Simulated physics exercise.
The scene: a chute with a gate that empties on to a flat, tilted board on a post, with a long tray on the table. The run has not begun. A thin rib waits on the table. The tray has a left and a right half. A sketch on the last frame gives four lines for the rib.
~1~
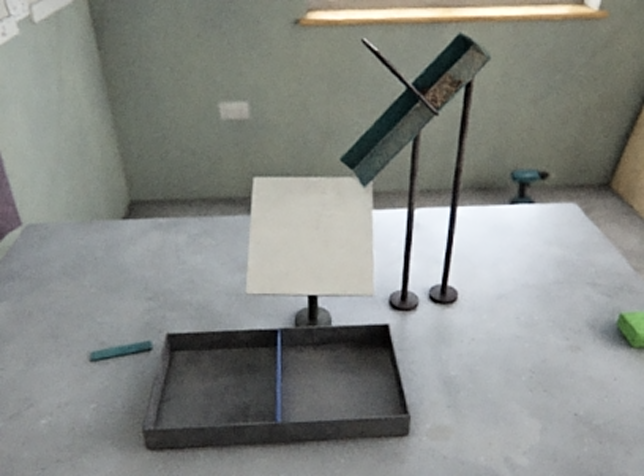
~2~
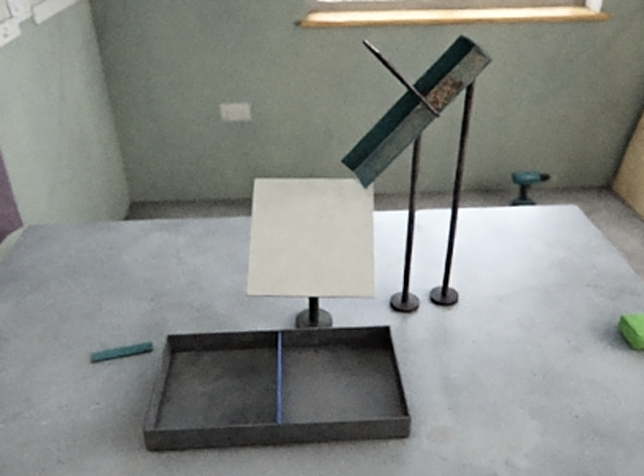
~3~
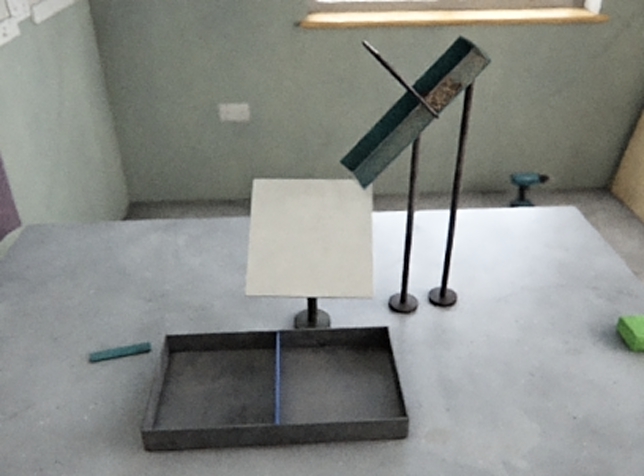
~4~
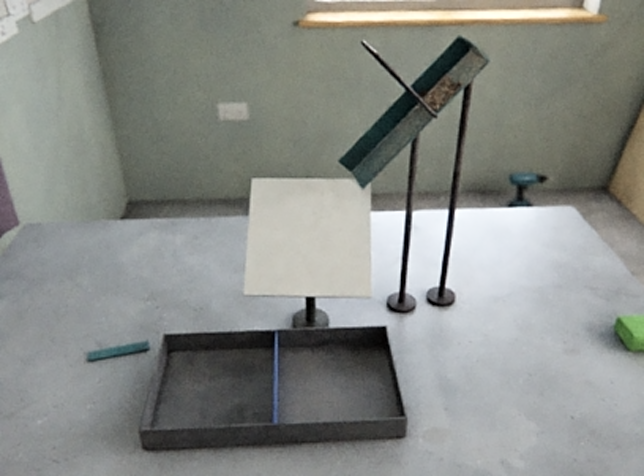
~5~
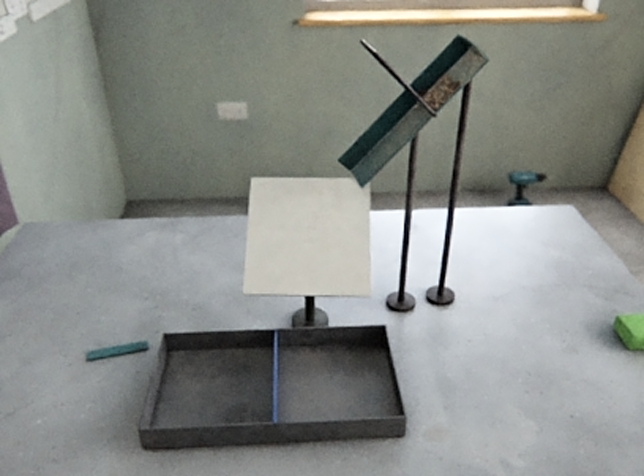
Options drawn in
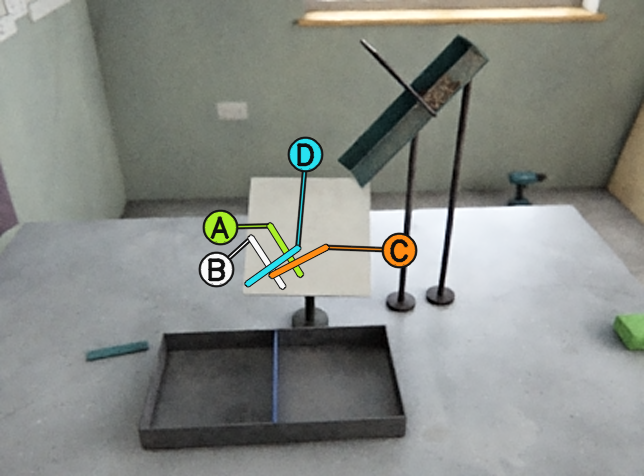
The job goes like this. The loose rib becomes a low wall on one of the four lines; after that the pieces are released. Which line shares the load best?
It is D.
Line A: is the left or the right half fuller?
Right.
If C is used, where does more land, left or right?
Left.
On the marked copy, line A from (270, 225) to (300, 274); line B from (251, 237) to (282, 286); line C from (326, 247) to (272, 275); line D from (297, 248) to (247, 283).
With A, of what is caught, a small part in the left half, nearly all in the right.
With B, of what is caught, a small part in the left half, nearly all in the right.
With C, of what is caught, nearly all in the left half, a stray few in the right.
With D, of what is caught, about two thirds in the left half, about a third in the right.
